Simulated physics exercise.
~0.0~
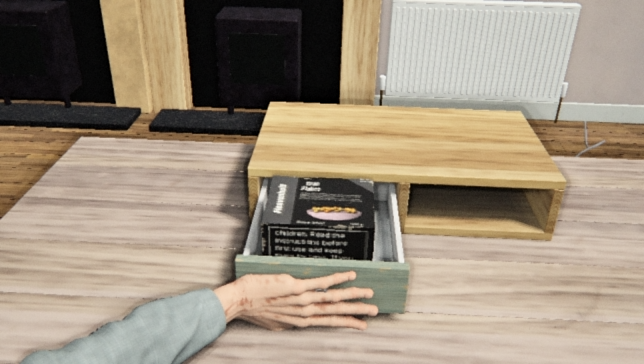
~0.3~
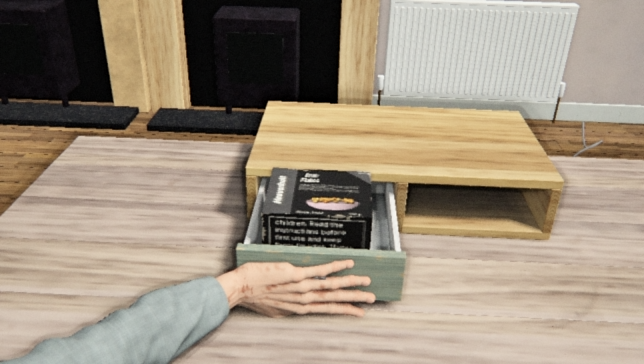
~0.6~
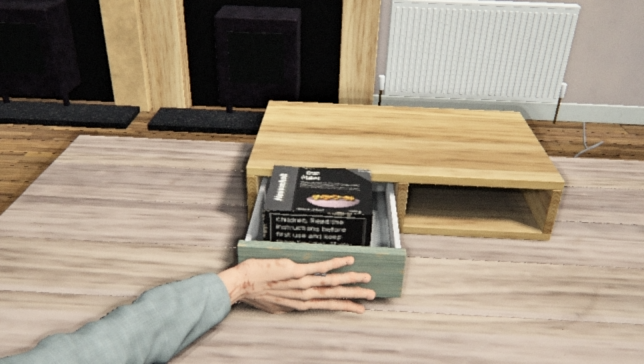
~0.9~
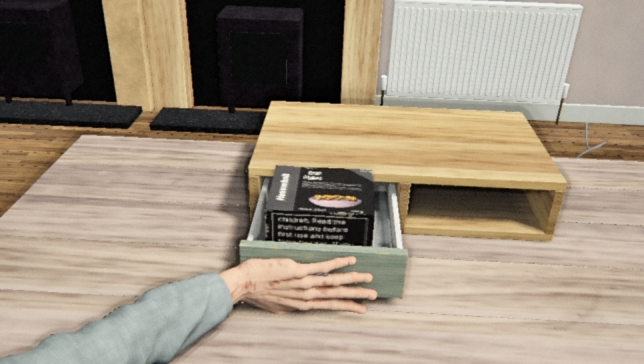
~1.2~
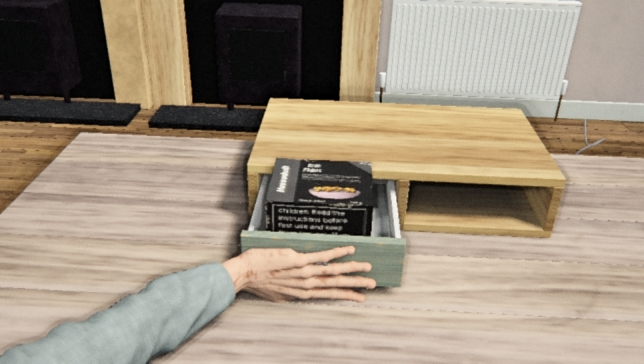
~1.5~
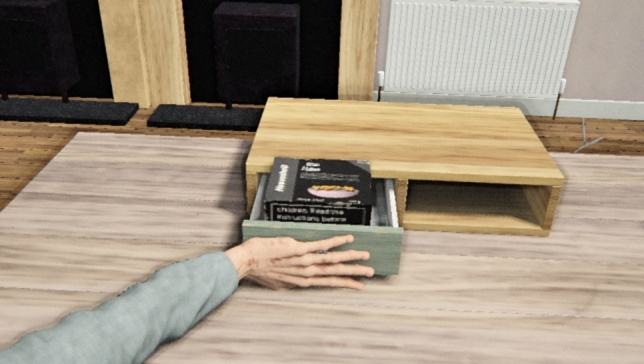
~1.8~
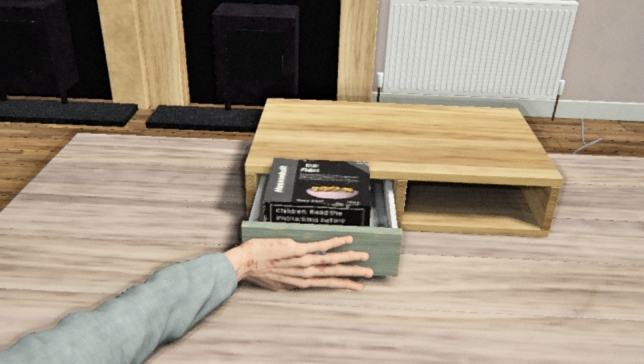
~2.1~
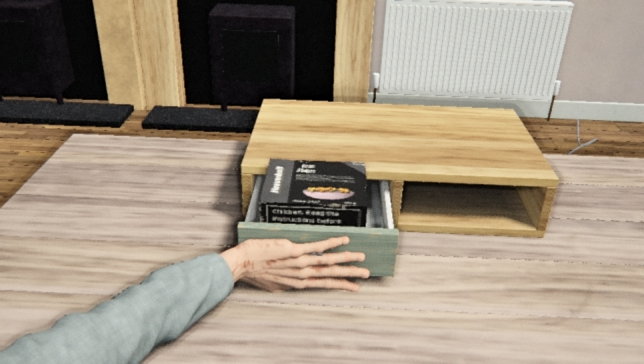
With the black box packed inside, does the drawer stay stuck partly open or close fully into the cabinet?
The drawer stays stuck partly open. It moves in only a little under the hand and then stops with the black box still showing.
On a pale wood surface in a room with a white radiator, a hand in a grey-green sleeve slowly pushes the green-fronted drawer of a low wooden cabinet, a black box inside. The drawer slides in a little, then stops, still partly open with the hand against it.
